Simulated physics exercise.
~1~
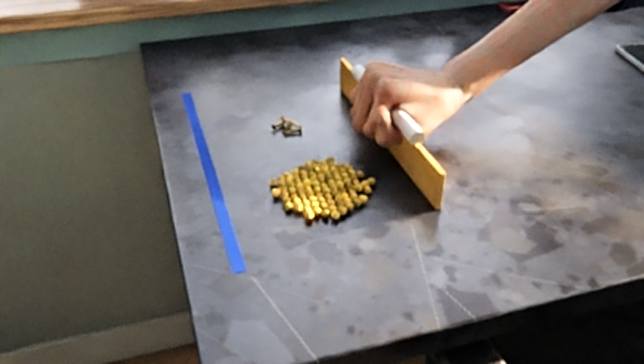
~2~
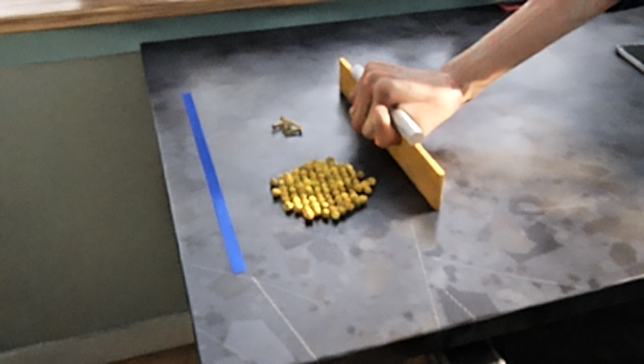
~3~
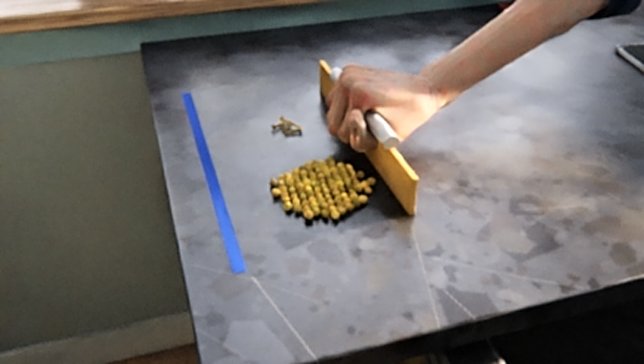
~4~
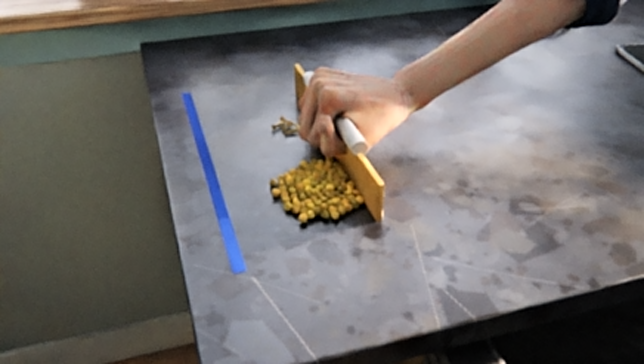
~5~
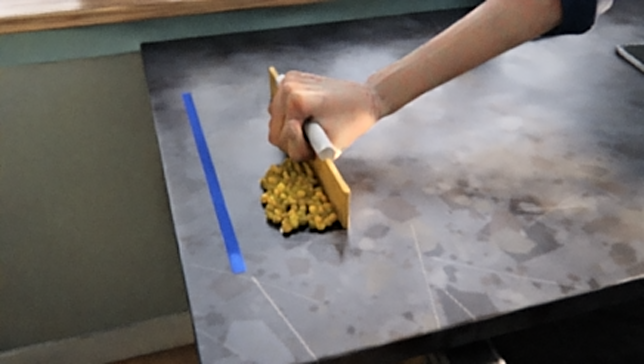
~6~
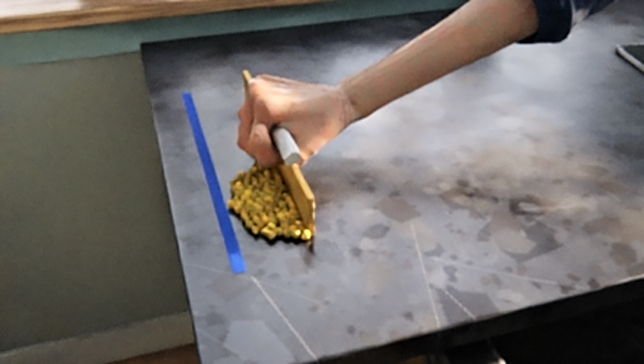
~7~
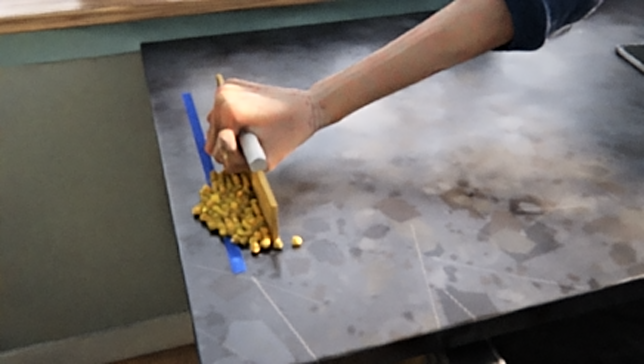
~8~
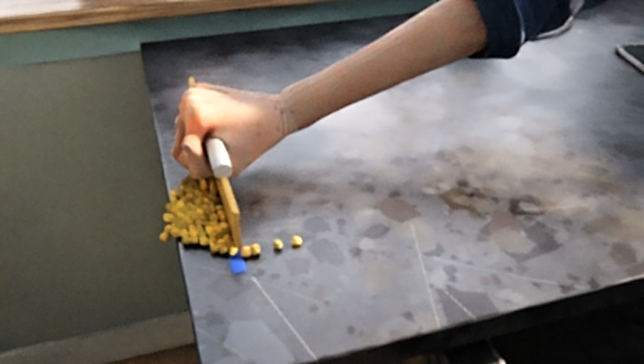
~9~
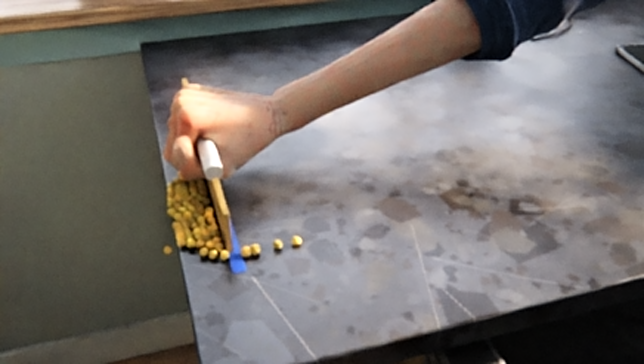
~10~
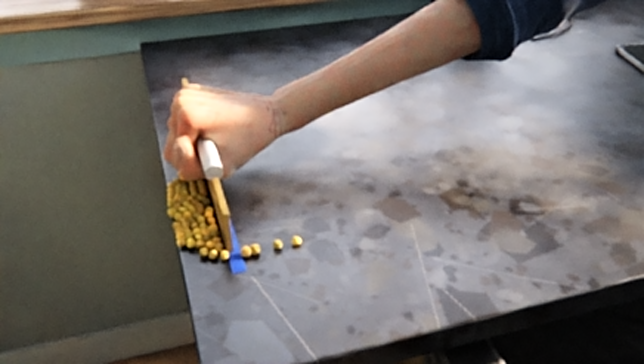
A hand holding a yellow scraper with a pale handle rests on a mottled dark grey tabletop, seen from above at an angle. To its left lie a large cluster of small yellow pieces, a tiny brownish pile behind it, and a strip of blue tape near the table's left end. The hand slides the scraper left, passing in front of the small pile and gathering the yellow pieces. They bunch up and spread across the tape, leaving a few stragglers behind. The scraper stops at the tape, with some yellow pieces over the edge and most still on the table.
